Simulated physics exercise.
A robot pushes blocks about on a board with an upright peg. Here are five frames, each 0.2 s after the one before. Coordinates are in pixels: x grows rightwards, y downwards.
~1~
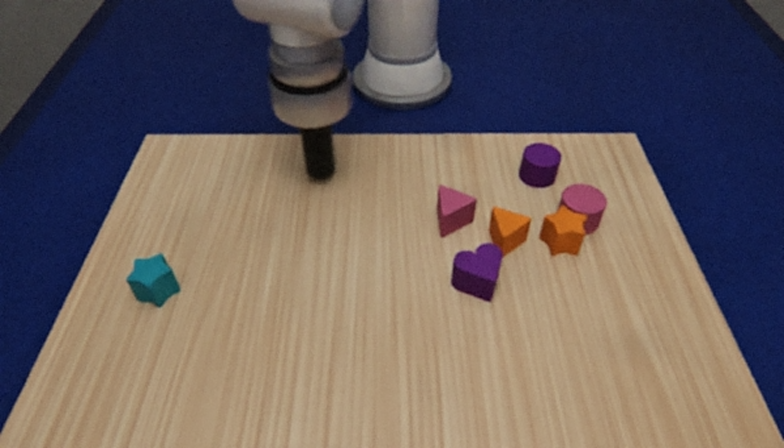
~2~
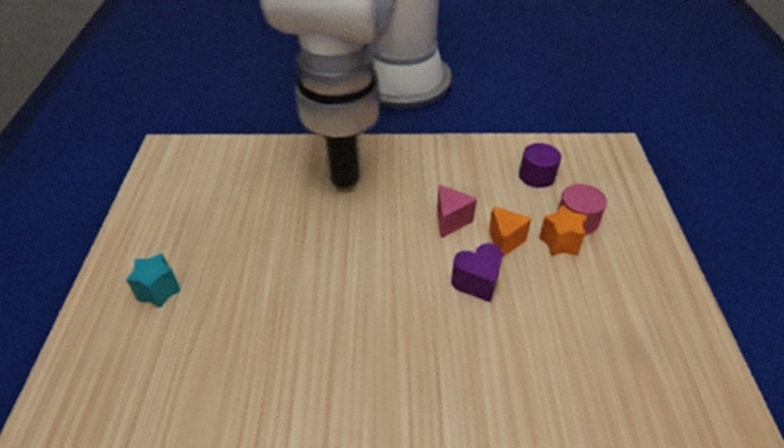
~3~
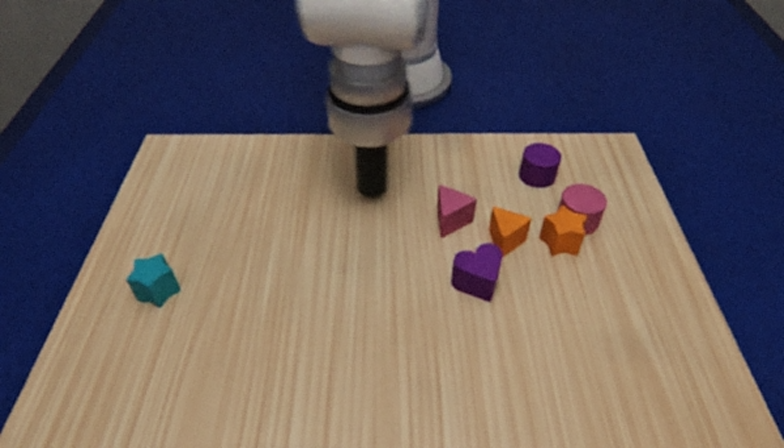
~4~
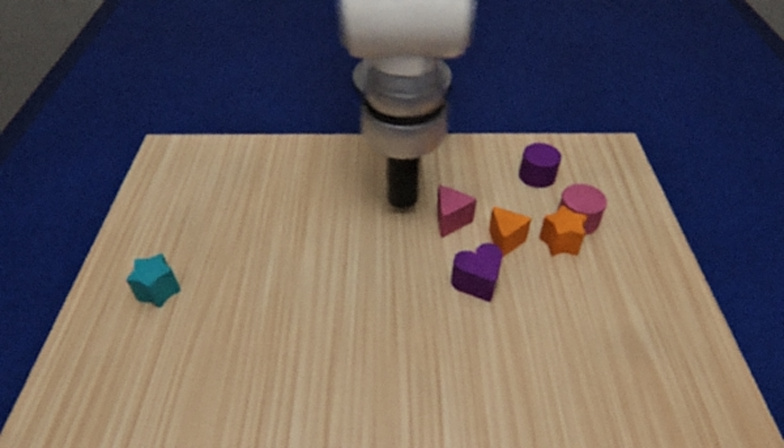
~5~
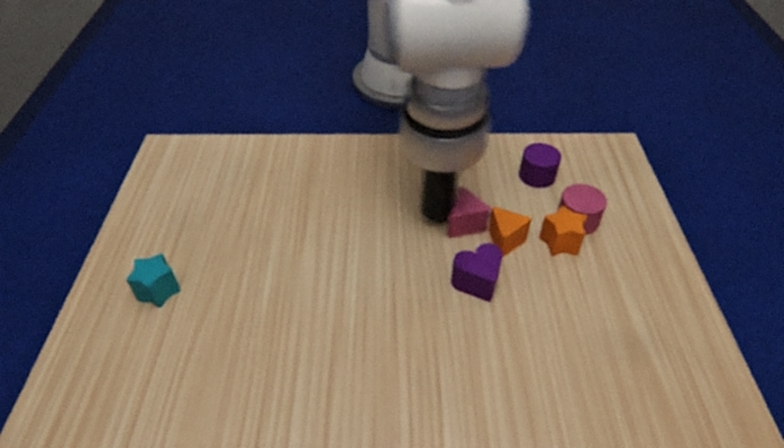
A robot arm slid its black peg rightward across the wooden board, past the lone teal star, until it met the pink triangular block and nudged it slightly right, while the other blocks stayed put.
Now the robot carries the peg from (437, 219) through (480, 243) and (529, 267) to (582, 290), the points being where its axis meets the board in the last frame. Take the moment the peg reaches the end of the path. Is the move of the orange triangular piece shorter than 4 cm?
I'd say no.
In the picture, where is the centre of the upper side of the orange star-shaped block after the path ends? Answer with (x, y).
My estimate: (605, 227).
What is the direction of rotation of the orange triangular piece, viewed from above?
It goes anticlockwise.
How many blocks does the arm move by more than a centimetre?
I predict three or more.
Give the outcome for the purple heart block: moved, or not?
The purple heart block will stay where it stands.
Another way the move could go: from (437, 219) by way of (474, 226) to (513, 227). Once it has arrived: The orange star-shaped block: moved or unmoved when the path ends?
It gets moved.
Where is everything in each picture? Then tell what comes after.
Peg tip at (321, 169); block tops, pink triangular piece at (453, 199); purple heart block at (481, 260); orange triangular piece at (509, 220); orange star-shaped block at (568, 220); pink disc at (585, 198), in the first picture.
Peg at (345, 178); blocks unchanged, in the second picture.
Peg at (372, 187); blocks unchanged, in the third picture.
Peg at (403, 198); blocks unchanged, in the fourth picture.
Peg at (438, 210); pink triangular piece at (468, 203); purple heart block at (481, 260); orange triangular piece at (509, 220); orange star-shaped block at (568, 220); pink disc at (585, 198), in the fifth picture.
What follows on the original path. One third of the way, peg at (482, 235); pink triangular piece at (509, 210), turned 35° anticlockwise; orange triangular piece at (532, 224), turned 45° clockwise.
Two thirds of the way, peg at (532, 258); pink triangular piece at (520, 209), turned 55° anticlockwise; orange triangular piece at (566, 239), turned 15° clockwise; orange star-shaped block at (588, 224), turned 30° anticlockwise.
At the end, peg at (586, 282); pink triangular piece at (520, 209), turned 55° anticlockwise; purple heart block in place; orange triangular piece at (611, 253), turned 35° anticlockwise; orange star-shaped block at (605, 227), turned 70° anticlockwise; pink disc at (586, 196).
